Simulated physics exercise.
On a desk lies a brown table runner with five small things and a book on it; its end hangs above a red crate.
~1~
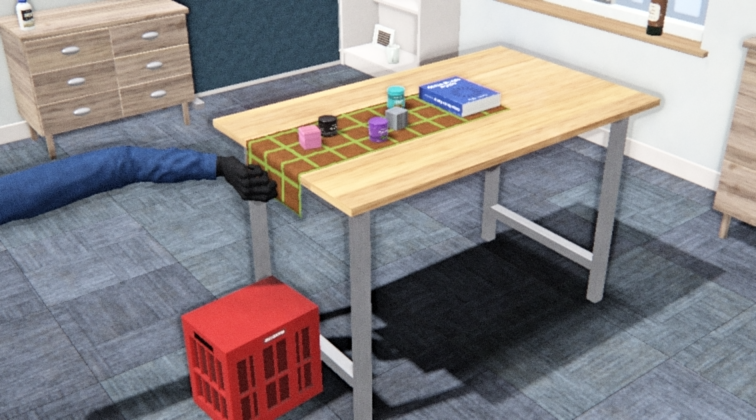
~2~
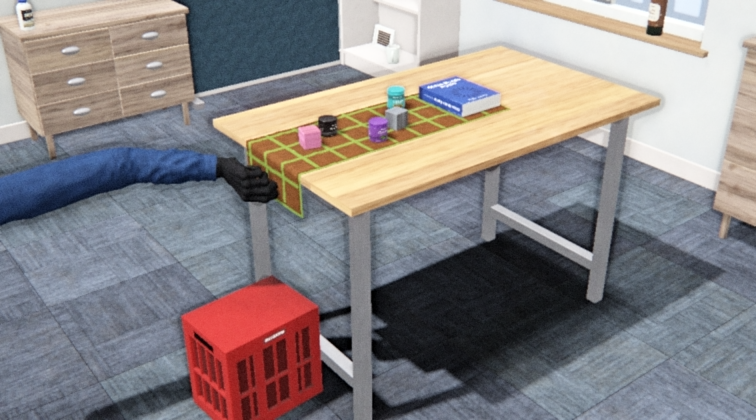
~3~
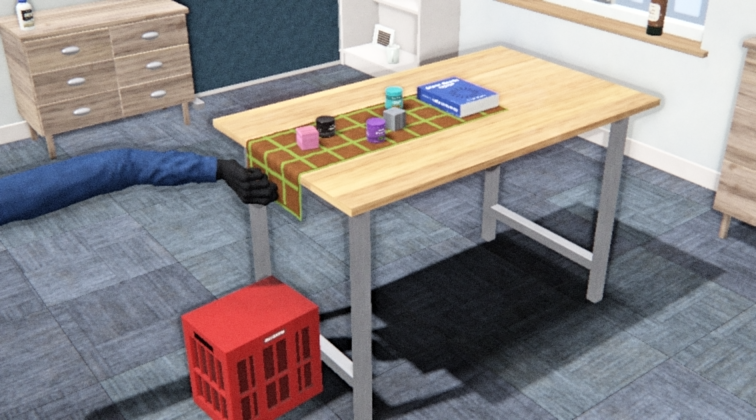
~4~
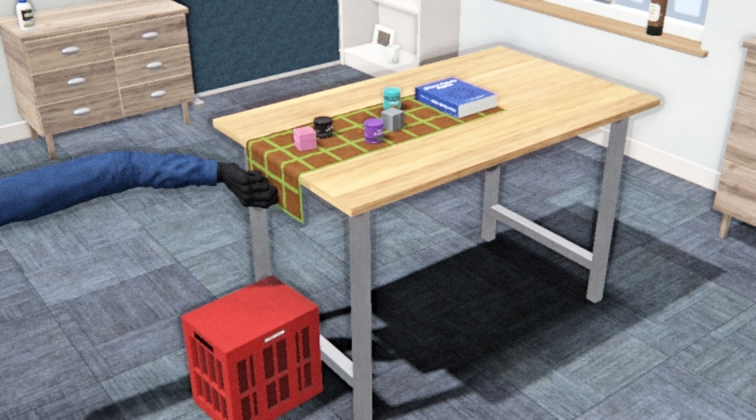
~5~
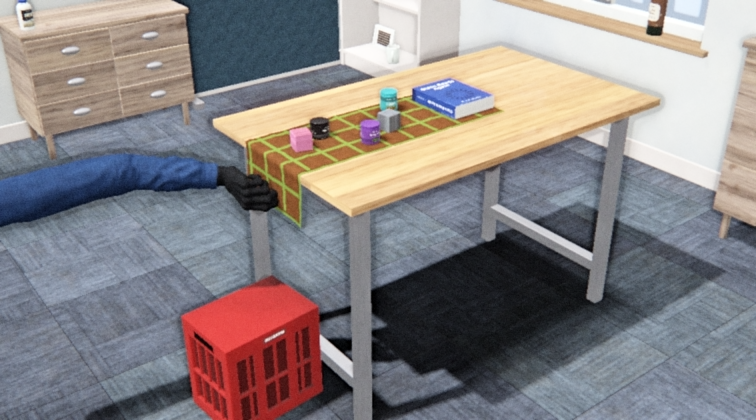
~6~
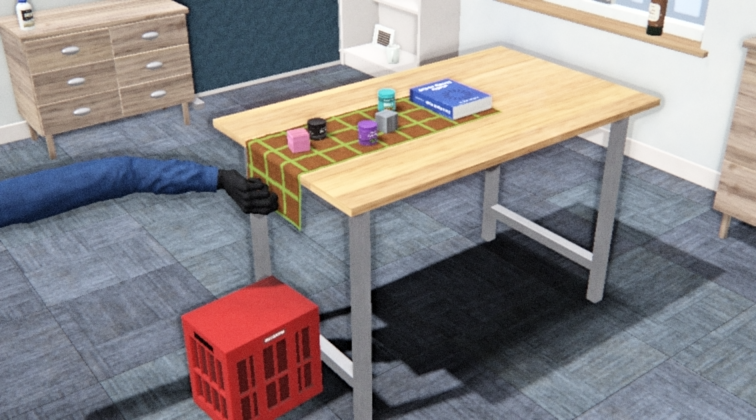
The clip shows a black-gloved hand gripping the hanging end of a brown checked runner above a red crate, drawing it slowly downward as the blue book and five small items on the desk shift slightly left with it.
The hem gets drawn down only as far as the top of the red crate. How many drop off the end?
Three.
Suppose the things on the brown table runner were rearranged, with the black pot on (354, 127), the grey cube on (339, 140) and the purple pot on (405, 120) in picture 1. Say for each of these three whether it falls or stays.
The black pot comes down; the grey cube tumbles off; the purple pot survives.
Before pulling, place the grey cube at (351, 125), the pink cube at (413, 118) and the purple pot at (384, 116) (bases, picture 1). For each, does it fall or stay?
Outcome: Grey cube falls away, pink cube stays aboard, purple pot stays aboard.
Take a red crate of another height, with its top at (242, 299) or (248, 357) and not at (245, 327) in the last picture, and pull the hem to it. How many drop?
Then 2 and 4.
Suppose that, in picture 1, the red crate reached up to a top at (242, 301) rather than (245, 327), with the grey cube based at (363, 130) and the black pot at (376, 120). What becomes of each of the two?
Note: Grey cube kept on top; black pot kept on top.
A little later, hem near (277, 255); pink cube gone.
Next, hem near (278, 287); pink cube and black pot gone.
When it is over, hem on the crate; pink cube, black pot and purple pot gone. The answer is three.
